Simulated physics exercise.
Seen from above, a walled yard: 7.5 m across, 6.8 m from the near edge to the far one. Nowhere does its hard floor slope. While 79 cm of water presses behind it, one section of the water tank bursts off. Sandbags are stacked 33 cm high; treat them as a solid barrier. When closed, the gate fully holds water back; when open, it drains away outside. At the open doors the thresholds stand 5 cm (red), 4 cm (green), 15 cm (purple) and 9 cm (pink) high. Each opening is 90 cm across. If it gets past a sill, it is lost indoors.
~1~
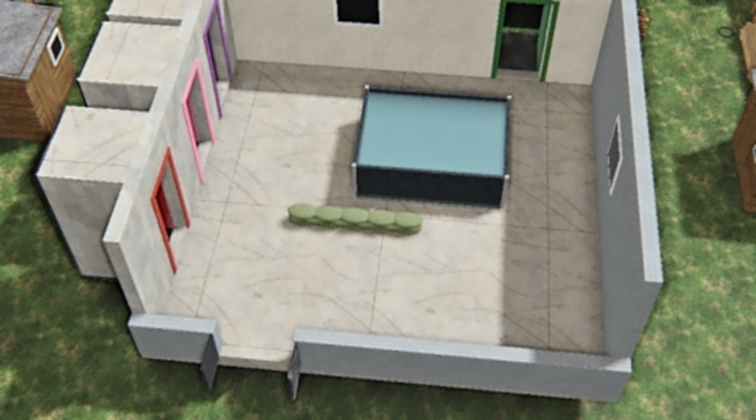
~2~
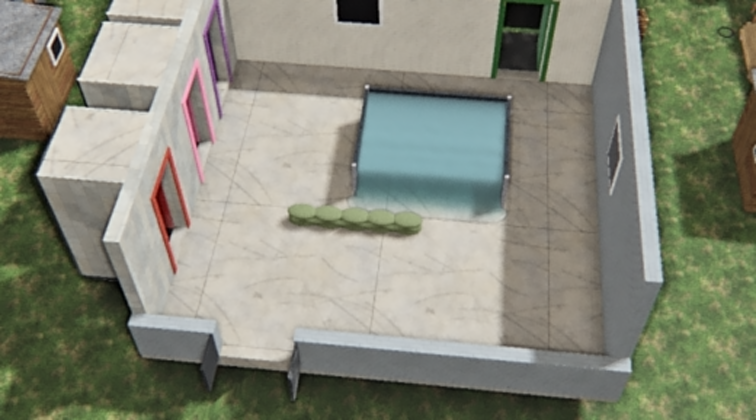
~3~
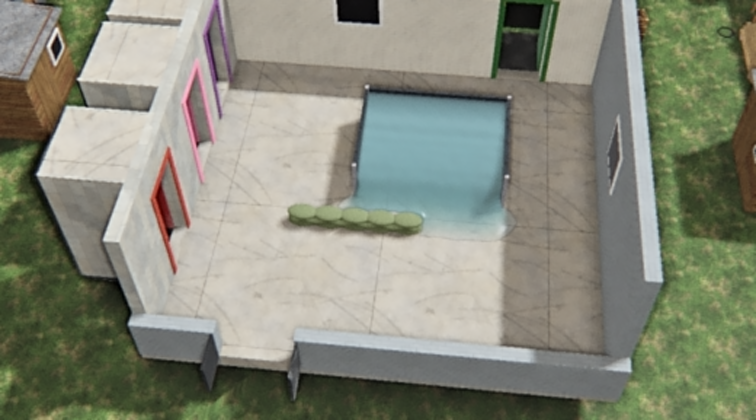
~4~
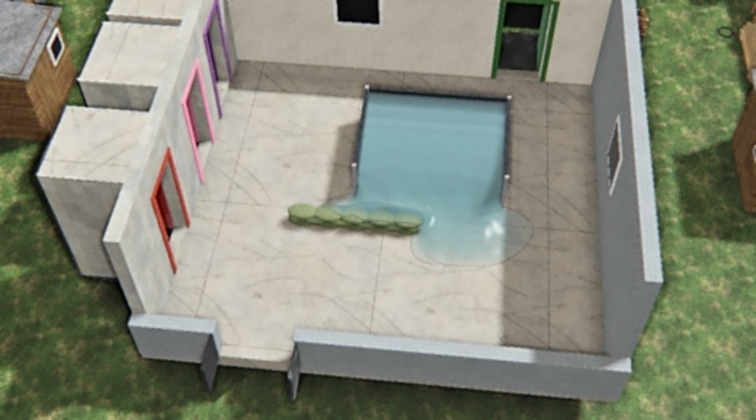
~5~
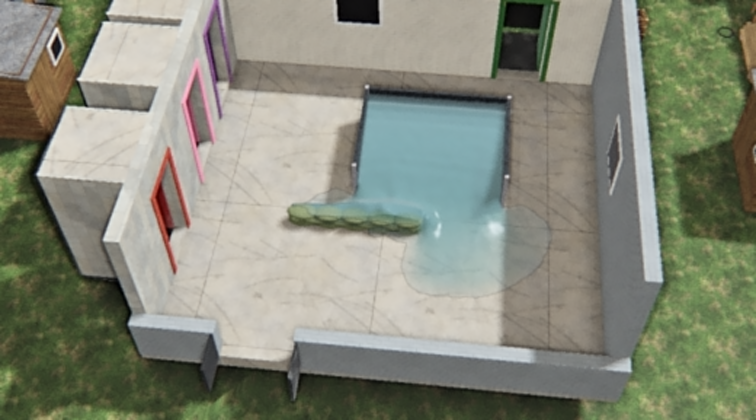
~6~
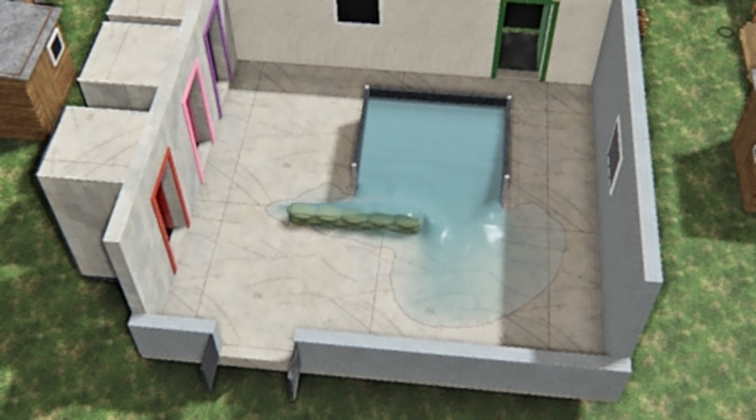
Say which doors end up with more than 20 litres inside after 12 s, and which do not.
One by one: The red door lets in more than the limit; the green door lets in more than the limit; the purple door lets in less than the limit; the pink door lets in more than the limit.
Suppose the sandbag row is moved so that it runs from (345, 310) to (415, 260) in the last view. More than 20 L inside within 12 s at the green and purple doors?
Against the limit, the green door goes beyond it and the purple door stays within it.
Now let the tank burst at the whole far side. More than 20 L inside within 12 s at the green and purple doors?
Against that limit: Green above, purple over.
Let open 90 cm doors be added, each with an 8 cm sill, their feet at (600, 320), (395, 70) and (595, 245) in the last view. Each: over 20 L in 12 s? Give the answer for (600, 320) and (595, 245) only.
Well, the first one ends up on the high side, the second one on the high side.
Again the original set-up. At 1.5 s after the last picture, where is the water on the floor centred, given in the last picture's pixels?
Centre: Approx. (428, 238) px.
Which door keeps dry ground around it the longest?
The green one.
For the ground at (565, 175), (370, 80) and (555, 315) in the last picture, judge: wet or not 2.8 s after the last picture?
Well, the first is untouched by it, the next untouched by it, the last drenched.
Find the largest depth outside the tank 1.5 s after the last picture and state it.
Max around 60 cm.
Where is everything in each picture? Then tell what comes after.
Still water, 79 cm deep, in the water tank at (434, 134), in the first frame.
The front is at (351, 199), 1.5 m from the gap at (429, 190); 0.7 m2 of floor is under water; 79 cm left at the back of the water tank, in the second frame.
Water pours out at (429, 192) and has run 1.7 m, to (342, 216); typically 19 cm deep outside, 79 cm at the water tank's back, in the third frame.
The front is at (319, 214), 2.1 m from the gap at (429, 193); 3.4 m2 of floor is under water; 74 cm left at the back of the water tank, in the fourth frame.
Water pours out at (429, 193) and has run 2.6 m, to (291, 211); typically 12 cm deep outside, 67 cm at the water tank's back, in the fifth frame.
Water pours out at (429, 193) and has run 2.9 m, to (272, 210); typically 9 cm deep outside, 68 cm at the water tank's back, in the sixth frame.
Then, 0.7 s after the last picture water covers 45 % of the floor and is deepest (54 cm) near (387, 219); red door not reached, green door not reached, purple door not reached, pink door 7 cm at the sill, 0 L in.
Then, 1.5 s after the last picture water covers 55 % of the floor and is deepest (60 cm) near (599, 378); red door 4 cm at the sill, 0 L in, green door not reached, purple door 4 cm at the sill, 0 L in, pink door 21 cm at the sill, 24 L in.
Then, 2.8 s after the last picture water covers 60 % of the floor and is deepest (31 cm) near (157, 337); red door 5 cm at the sill, 1 L in, green door not reached, purple door 7 cm at the sill, 0 L in, pink door 14 cm at the sill, 72 L in.
Then, 6.3 s after the last picture water covers 95 % of the floor and is deepest (18 cm) near (587, 90); red door 15 cm at the sill, 48 L in, green door 14 cm at the sill, 76 L in, purple door 8 cm at the sill, 0 L in, pink door 8 cm at the sill, 82 L in.
Then, 11.3 s after the last picture water covers 100 % of the floor and is deepest (13 cm) near (427, 116); red door 7 cm at the sill, 141 L in, green door 12 cm at the sill, 183 L in, purple door 9 cm at the sill, 0 L in, pink door 5 cm at the sill, 84 L in.
